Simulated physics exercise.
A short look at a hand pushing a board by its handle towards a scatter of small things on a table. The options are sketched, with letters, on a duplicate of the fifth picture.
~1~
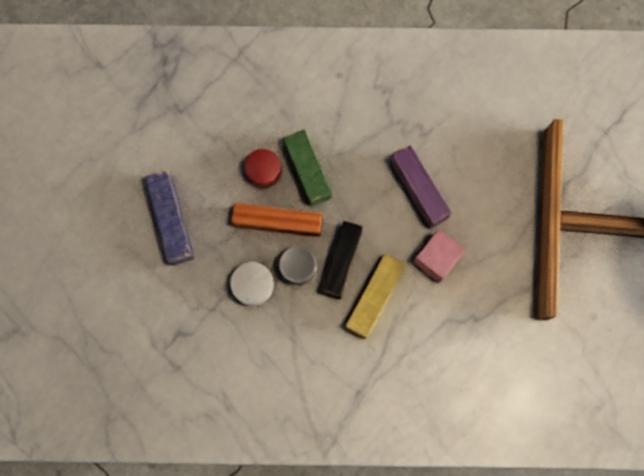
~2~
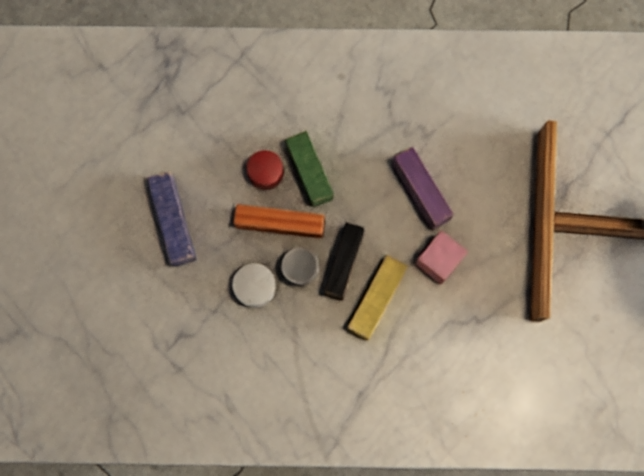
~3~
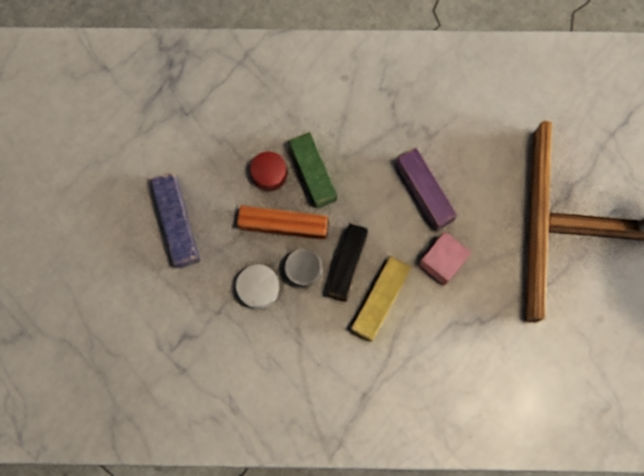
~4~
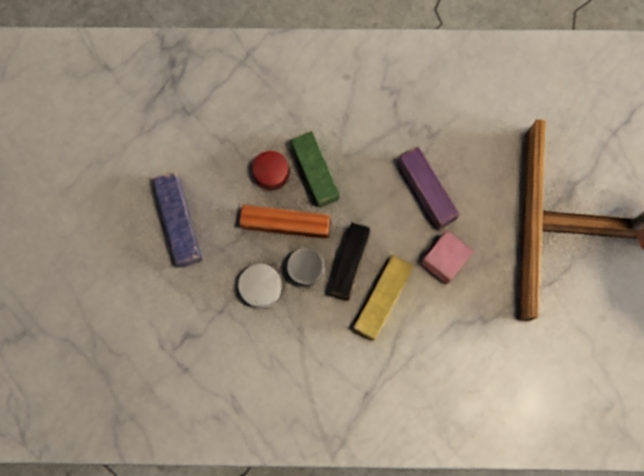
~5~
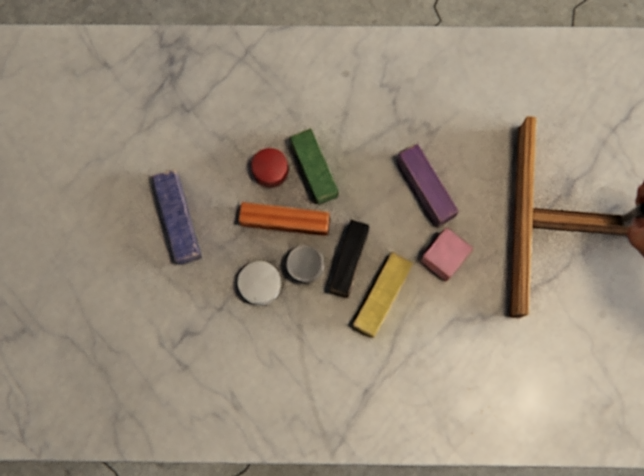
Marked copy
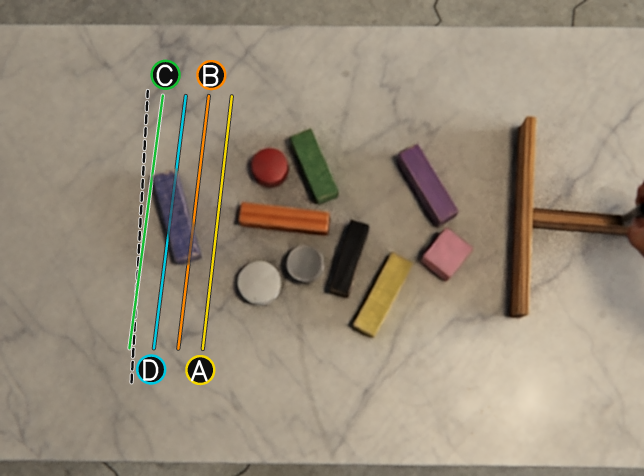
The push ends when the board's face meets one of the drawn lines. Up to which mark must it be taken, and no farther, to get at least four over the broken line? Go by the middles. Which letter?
It can halt at B.
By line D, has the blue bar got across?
By then, yes.
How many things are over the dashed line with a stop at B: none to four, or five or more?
It has five or more across.
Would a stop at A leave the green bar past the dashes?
No.
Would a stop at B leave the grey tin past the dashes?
Yes.
On the marked copy, A at (218, 218); B at (194, 218); C at (147, 218); D at (170, 218); the dashed line at (140, 232).
Taking B. A third of the way, board (407, 212); blue bar (177, 217); white tin (260, 284); none across.
Two thirds of the way, board (287, 211); blue bar (161, 219); orange stick (194, 195); none across.
When it is over, board (193, 210); blue bar (95, 230); grey tin (115, 259); five across.
As for the rest, A gets only one across; C gets ten across, but is farther than needed; D gets six across, but is farther than needed.
